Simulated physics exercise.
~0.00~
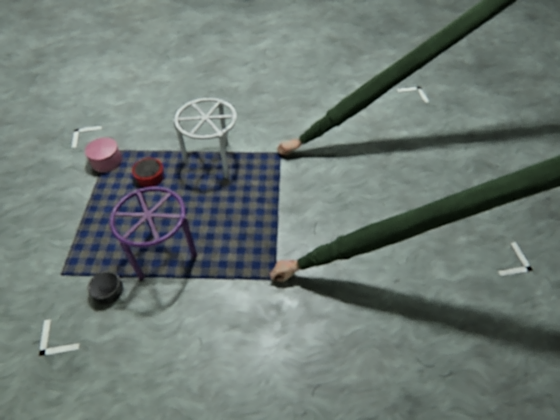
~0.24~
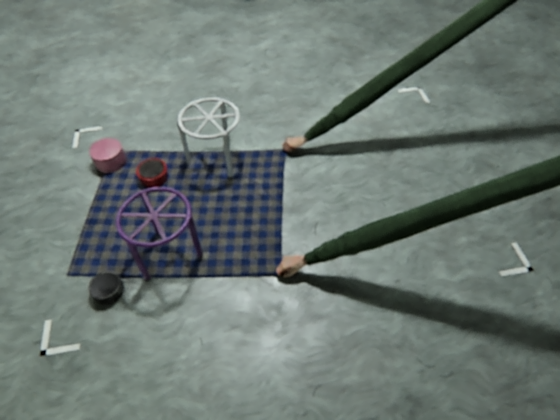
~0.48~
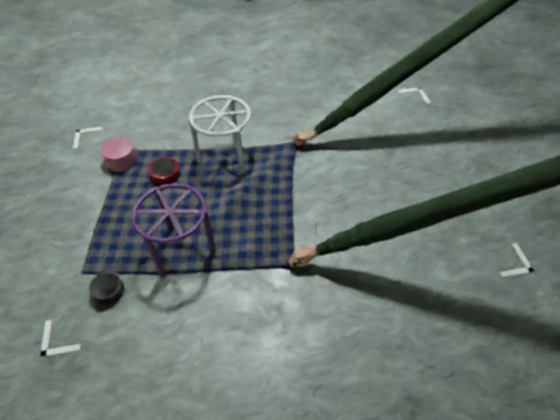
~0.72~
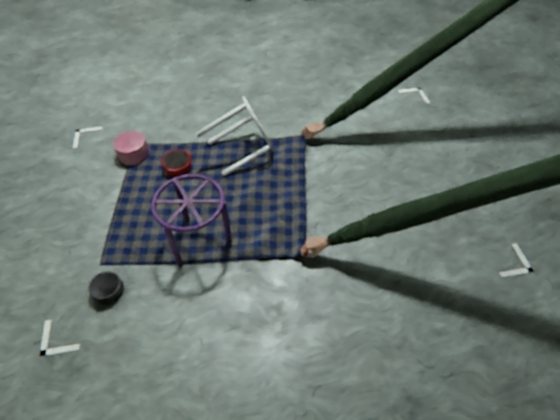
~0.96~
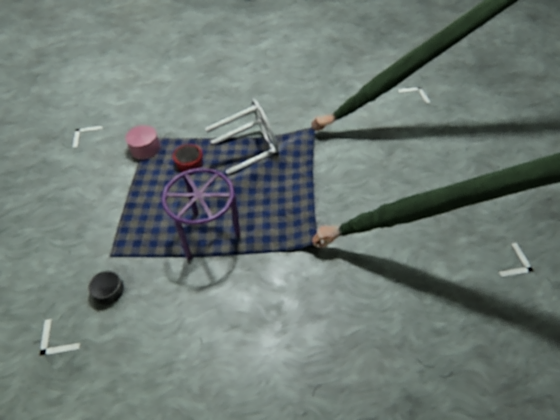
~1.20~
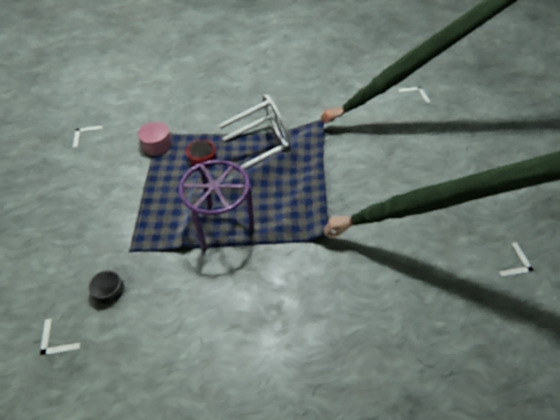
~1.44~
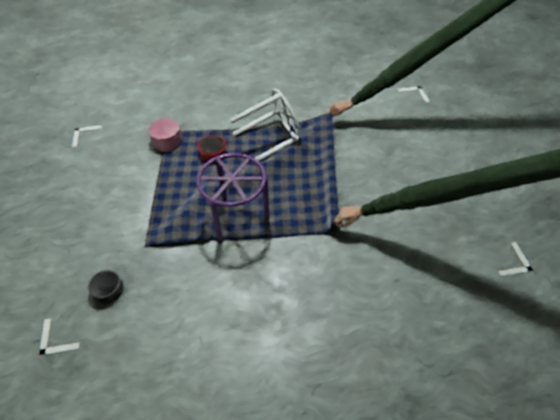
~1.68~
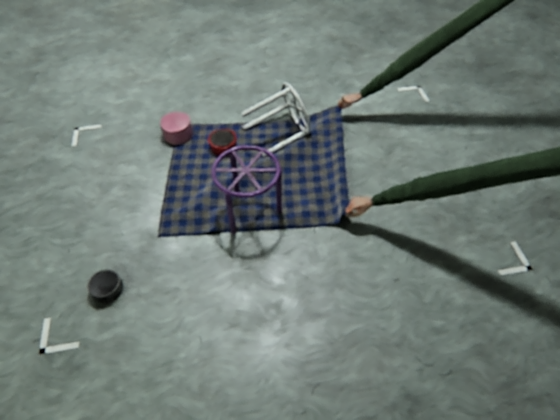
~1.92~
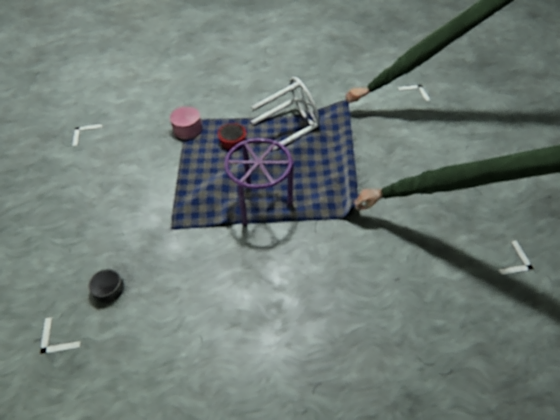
In the video, two green-sleeved arms drag a checkered mat right and slightly upward, carrying a red pot, pink tub and purple stool along while a black bin stays behind. The white stool tips over partway and ends lying on the mat near its upper right edge.
